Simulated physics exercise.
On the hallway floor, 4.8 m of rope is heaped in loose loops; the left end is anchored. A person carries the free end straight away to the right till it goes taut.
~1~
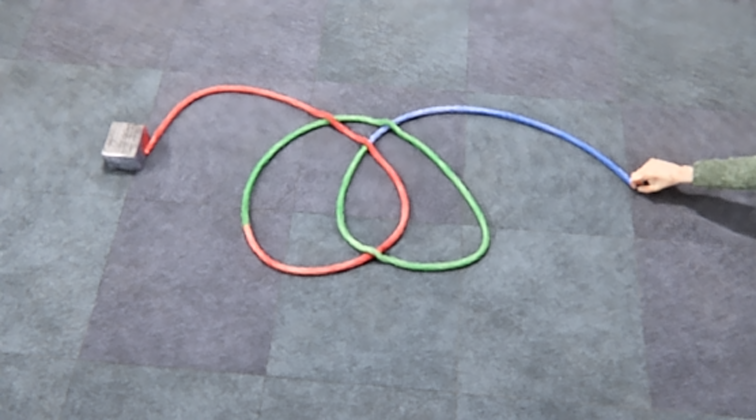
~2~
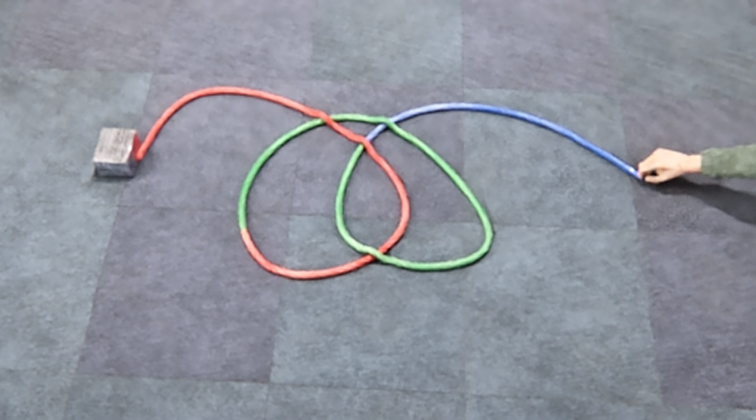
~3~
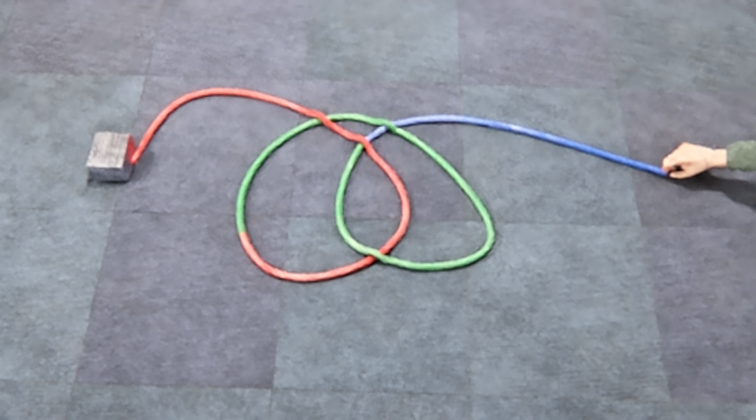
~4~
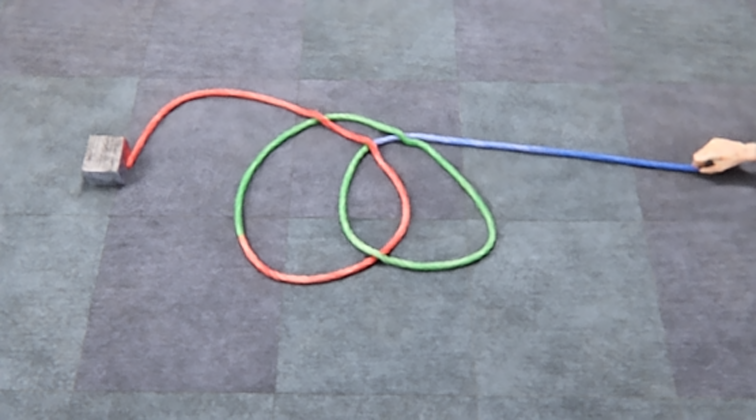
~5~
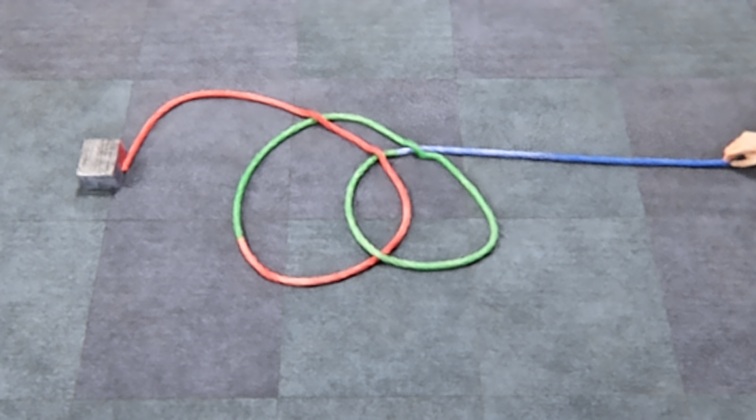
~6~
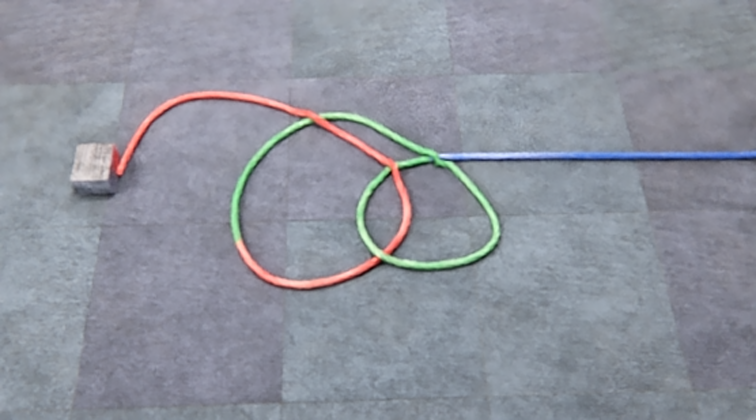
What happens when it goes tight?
The rope tightens into a knot.
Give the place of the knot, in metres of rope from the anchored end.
About 1.2 m.
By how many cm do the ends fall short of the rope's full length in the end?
About 20 cm.
Next, the ends are 2.6 m apart, loops still 51 cm across.
Then, the ends are 3.5 m apart, loops still 46 cm across.
After that, the ends are 4.3 m apart, loops still 25 cm across.
Later, the ends are 4.6 m apart, loops still 7 cm across.
At the end, the ends are 4.6 m apart, loops still 7 cm across.
